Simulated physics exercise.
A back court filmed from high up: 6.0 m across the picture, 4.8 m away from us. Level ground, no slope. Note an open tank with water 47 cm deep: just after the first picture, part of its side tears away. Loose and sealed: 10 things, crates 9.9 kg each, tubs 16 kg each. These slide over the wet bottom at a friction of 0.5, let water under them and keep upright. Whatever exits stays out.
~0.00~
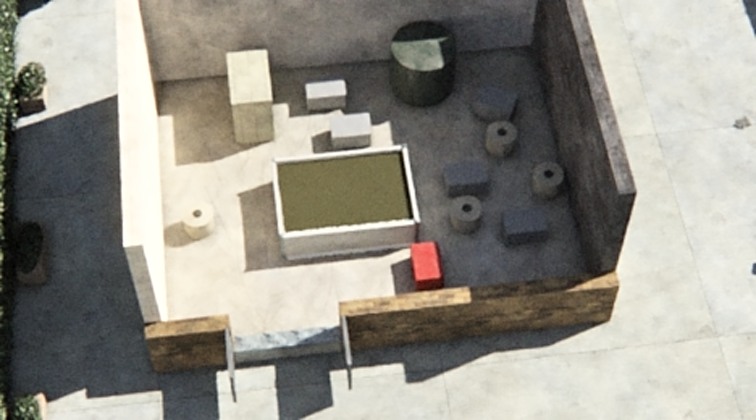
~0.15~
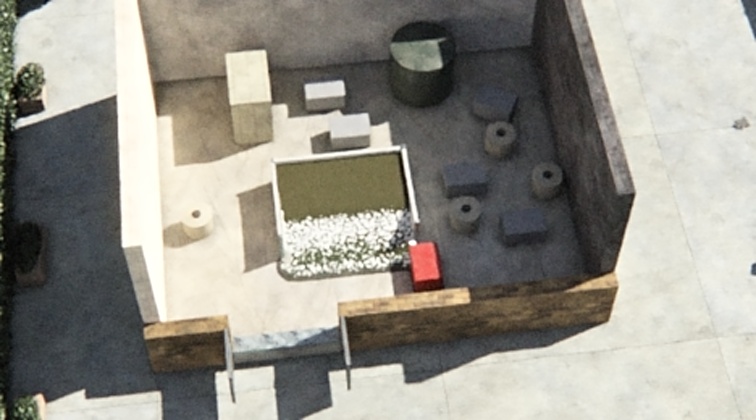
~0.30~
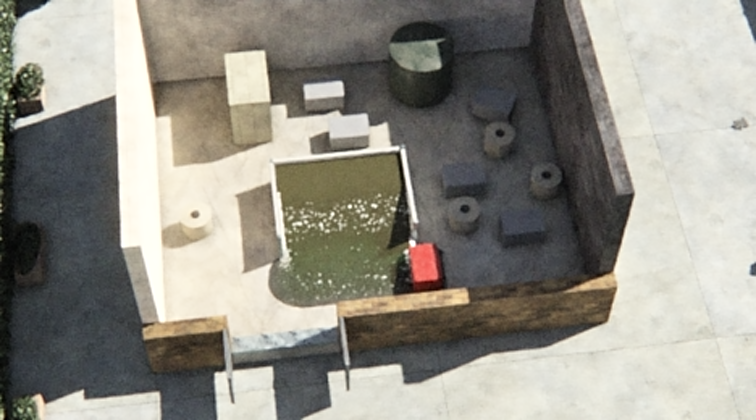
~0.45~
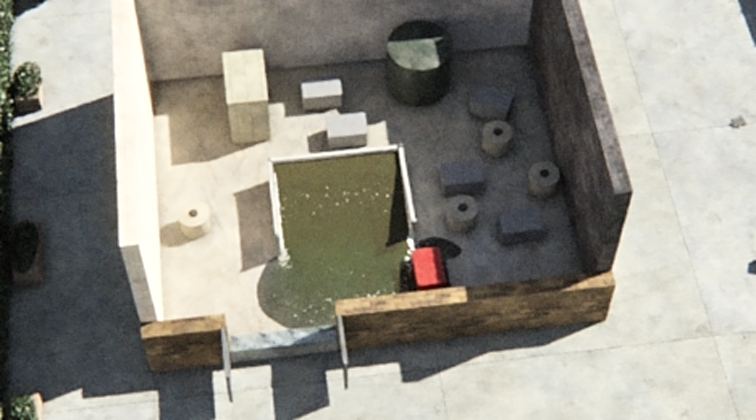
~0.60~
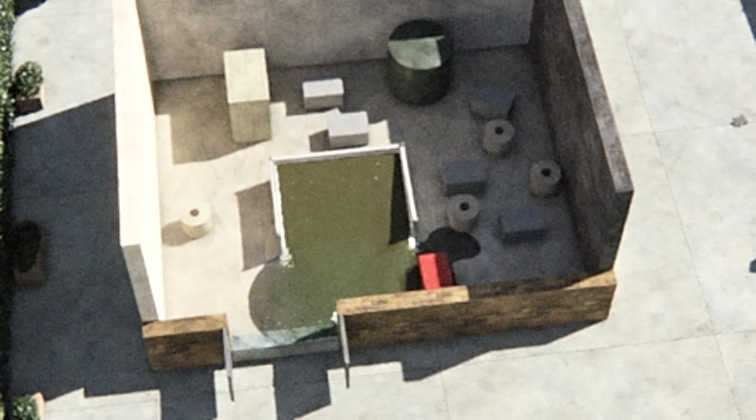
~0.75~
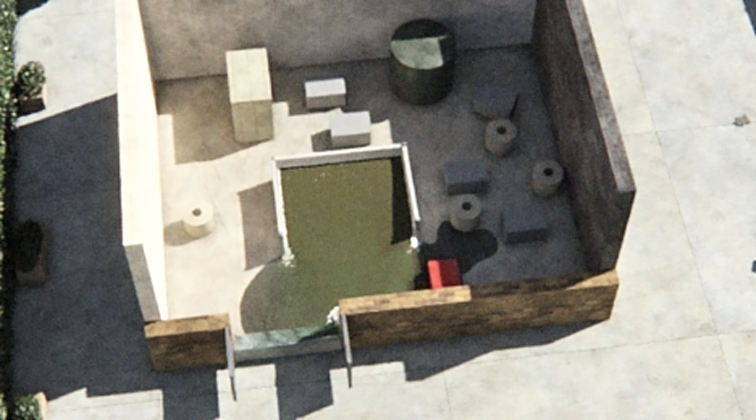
Water pouring from the torn near side of an open tank, spreading across a walled court and nudging a red crate slightly.
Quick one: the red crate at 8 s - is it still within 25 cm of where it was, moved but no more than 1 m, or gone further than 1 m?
It budges a great deal.
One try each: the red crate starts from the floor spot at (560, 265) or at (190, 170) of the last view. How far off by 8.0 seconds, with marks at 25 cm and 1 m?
From the first spot it goes a long way, and from the second it does not really budge.
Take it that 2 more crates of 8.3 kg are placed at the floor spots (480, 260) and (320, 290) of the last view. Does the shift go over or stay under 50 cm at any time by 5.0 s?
First far enough, second far enough.
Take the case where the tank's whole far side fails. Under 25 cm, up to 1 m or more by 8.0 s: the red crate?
In that case the red crate stays put.
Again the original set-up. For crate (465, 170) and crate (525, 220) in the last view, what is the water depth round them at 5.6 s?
About 3 and 5 cm.
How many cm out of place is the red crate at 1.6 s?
About 100 cm.
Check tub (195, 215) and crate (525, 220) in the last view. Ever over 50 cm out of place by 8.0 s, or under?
In sequence - stayed below the line; crossed the line.
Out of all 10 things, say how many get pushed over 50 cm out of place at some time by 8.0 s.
I make that 4.
After 1.6 s the red crate is near (499, 260), 1.0 m from its start, aground; 0 of 10 are out; 0 afloat.
After 3.6 s the red crate is near (536, 189), 2.0 m from its start, afloat; 0 of 10 are out; 1 afloat.
After 5.6 s the red crate is near (503, 174), 1.9 m from its start, afloat; 0 of 10 are out; 1 afloat.
After 8.0 s the red crate is near (494, 159), 2.0 m from its start, afloat; 0 of 10 are out; 1 afloat.
